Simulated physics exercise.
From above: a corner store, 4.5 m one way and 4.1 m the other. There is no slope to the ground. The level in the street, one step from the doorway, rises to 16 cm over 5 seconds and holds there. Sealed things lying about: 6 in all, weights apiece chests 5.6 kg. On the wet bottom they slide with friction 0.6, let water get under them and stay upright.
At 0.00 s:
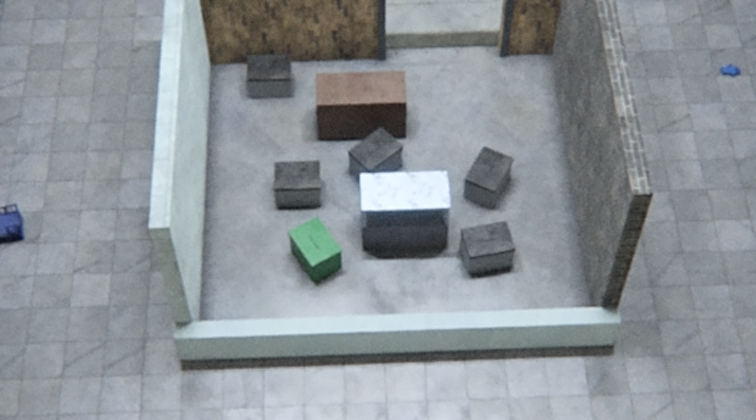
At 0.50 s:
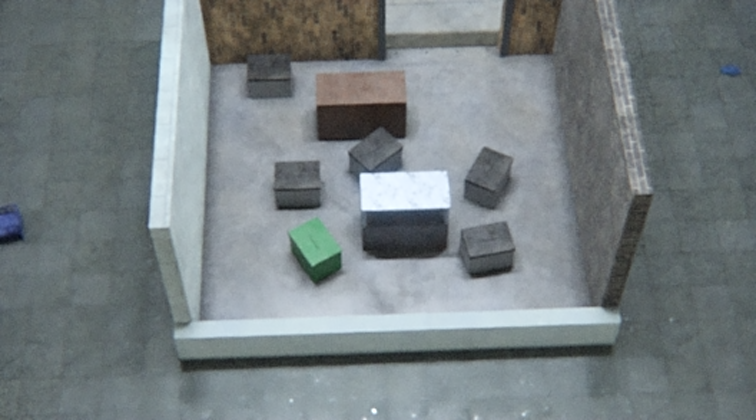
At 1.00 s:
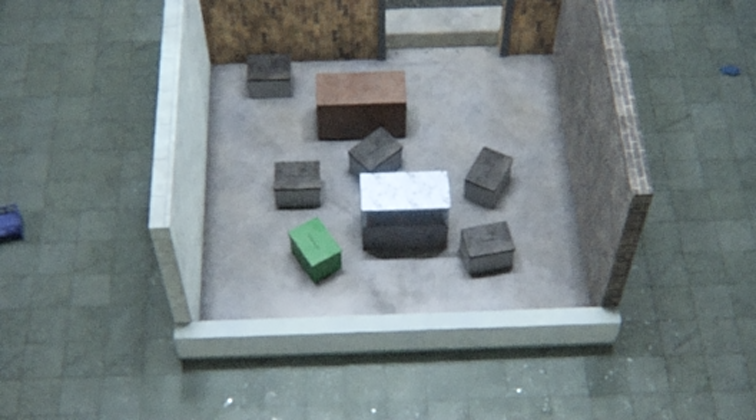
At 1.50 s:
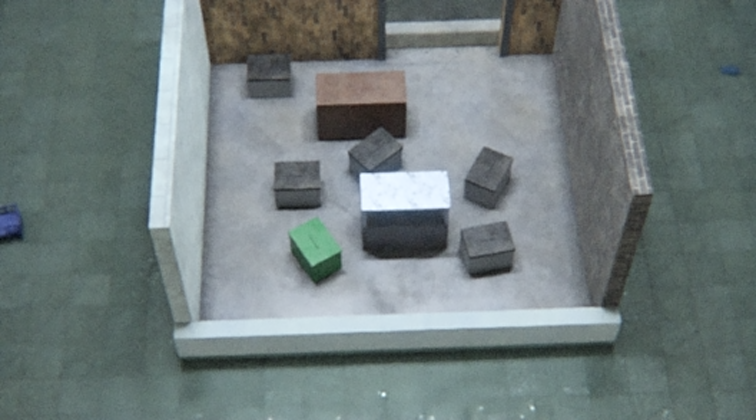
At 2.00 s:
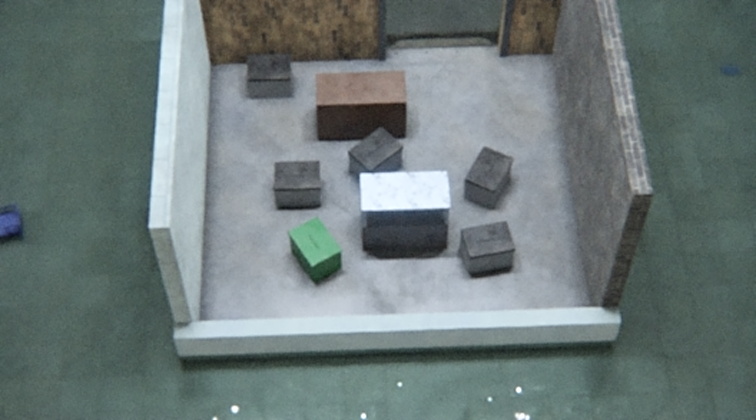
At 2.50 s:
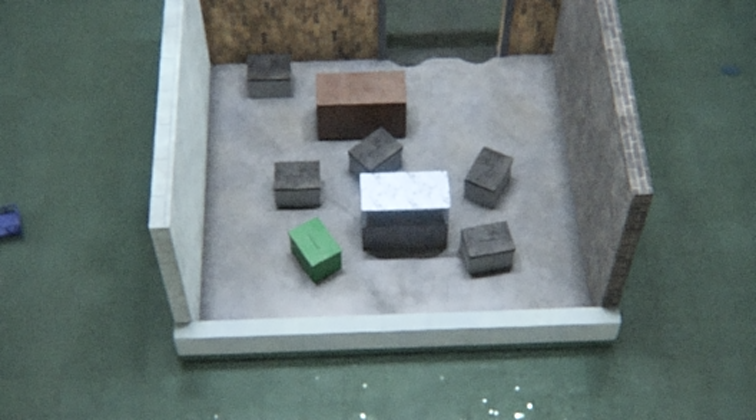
Greenish water spreads and deepens around the walled store while the boxes inside stay still.
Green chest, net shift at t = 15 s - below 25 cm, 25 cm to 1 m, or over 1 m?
Over 1 m.
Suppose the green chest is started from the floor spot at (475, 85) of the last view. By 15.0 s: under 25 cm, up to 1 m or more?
Short answer, it is taken a long way.
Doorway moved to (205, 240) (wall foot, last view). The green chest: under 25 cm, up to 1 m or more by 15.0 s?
Then the green chest would have gone a long way.
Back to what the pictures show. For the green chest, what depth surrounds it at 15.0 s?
About 9 cm.
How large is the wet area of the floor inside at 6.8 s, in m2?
Some 10.5 m2.
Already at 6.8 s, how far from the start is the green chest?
Roughly 0 cm by then.
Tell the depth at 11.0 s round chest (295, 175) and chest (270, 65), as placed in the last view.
About 3 and 5 cm.
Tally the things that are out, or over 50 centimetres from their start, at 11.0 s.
My count gives 4.
After 3.5 s the green chest is near (315, 241), 0.0 m from its start, aground; 0 afloat.
After 6.8 s the green chest is near (315, 241), 0.0 m from its start, aground; 1 afloat.
After 11.0 s the green chest is near (269, 228), 0.6 m from its start, afloat; 6 afloat.
After 15.0 s the green chest is near (275, 141), 1.5 m from its start, afloat; 6 afloat.
